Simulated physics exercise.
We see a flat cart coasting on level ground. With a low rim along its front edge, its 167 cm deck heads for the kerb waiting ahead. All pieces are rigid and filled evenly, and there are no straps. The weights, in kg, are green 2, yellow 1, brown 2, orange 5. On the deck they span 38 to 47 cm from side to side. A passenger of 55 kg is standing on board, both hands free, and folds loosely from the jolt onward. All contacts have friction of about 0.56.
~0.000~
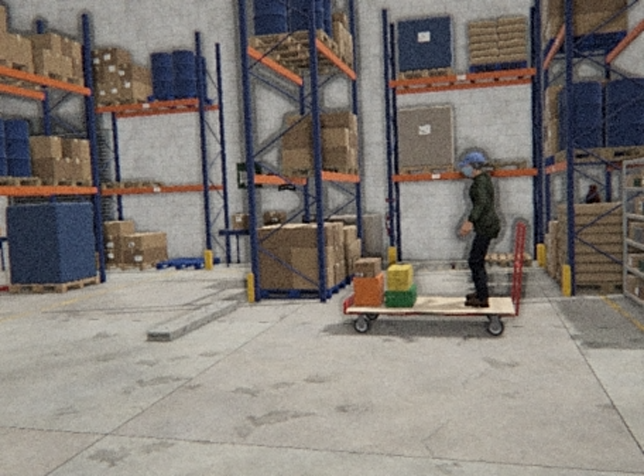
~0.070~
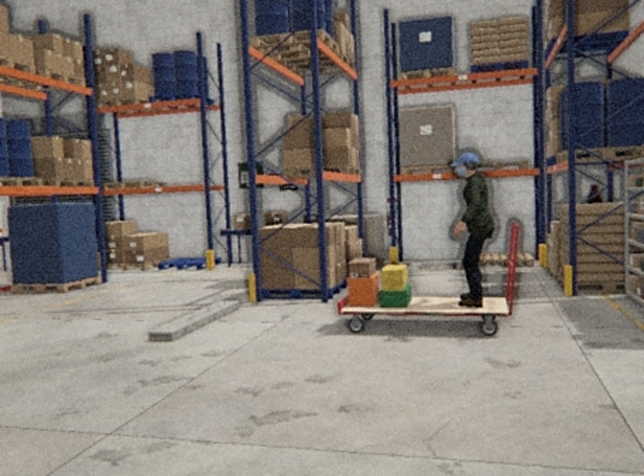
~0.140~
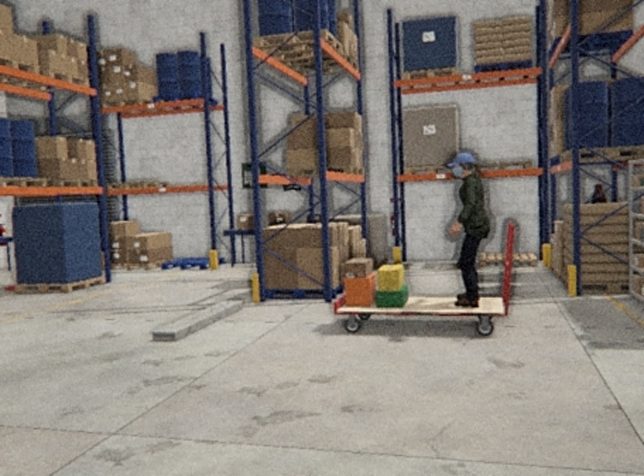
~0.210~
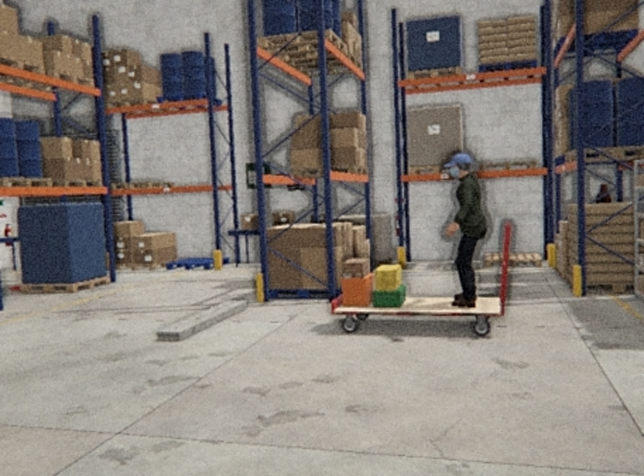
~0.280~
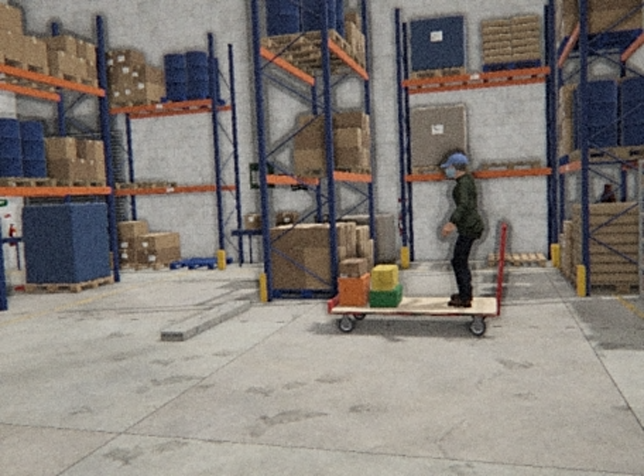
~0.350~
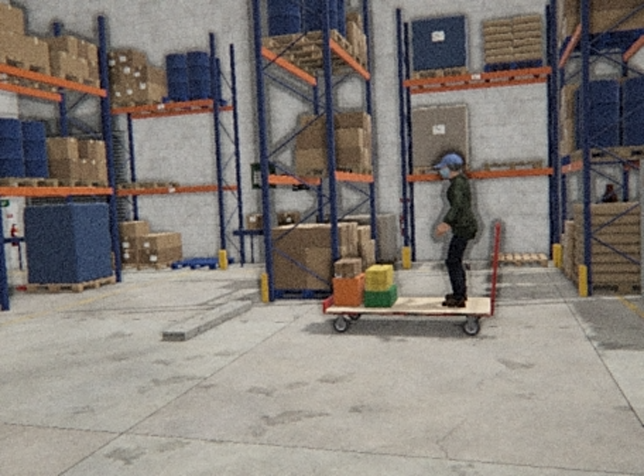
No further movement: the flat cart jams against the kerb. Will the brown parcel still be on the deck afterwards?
Short of the edge.
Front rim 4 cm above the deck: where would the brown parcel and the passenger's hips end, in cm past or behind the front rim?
Result: Brown 10 cm behind rim; hips 120 cm behind rim.
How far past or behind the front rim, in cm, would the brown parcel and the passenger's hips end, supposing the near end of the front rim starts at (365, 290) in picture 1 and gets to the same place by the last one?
Brown 50 past, hips 110 behind.
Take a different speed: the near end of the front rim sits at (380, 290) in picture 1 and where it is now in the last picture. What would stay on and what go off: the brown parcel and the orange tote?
Result: Brown gone, orange secure.
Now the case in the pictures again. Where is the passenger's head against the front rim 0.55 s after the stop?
Position: Approx. 60 cm behind the front rim.
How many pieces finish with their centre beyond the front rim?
The number of pieces is 0.
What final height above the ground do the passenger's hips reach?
Roughly 55 cm.
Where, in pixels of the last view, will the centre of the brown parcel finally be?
(219, 269).
After 1.70 s the deck stops.
After 2.25 s the brown parcel is 9 cm behind the rim, tilted 0°, near (220, 269) in the last picture's view.
After 2.70 s the brown parcel is 7 cm behind the rim, tilted 5°, near (219, 269) in the last picture's view.
Final state at 3.2 s, nothing is past the rim; behind it, green toolbox, yellow carton, brown parcel, orange tote and the passenger's hips.
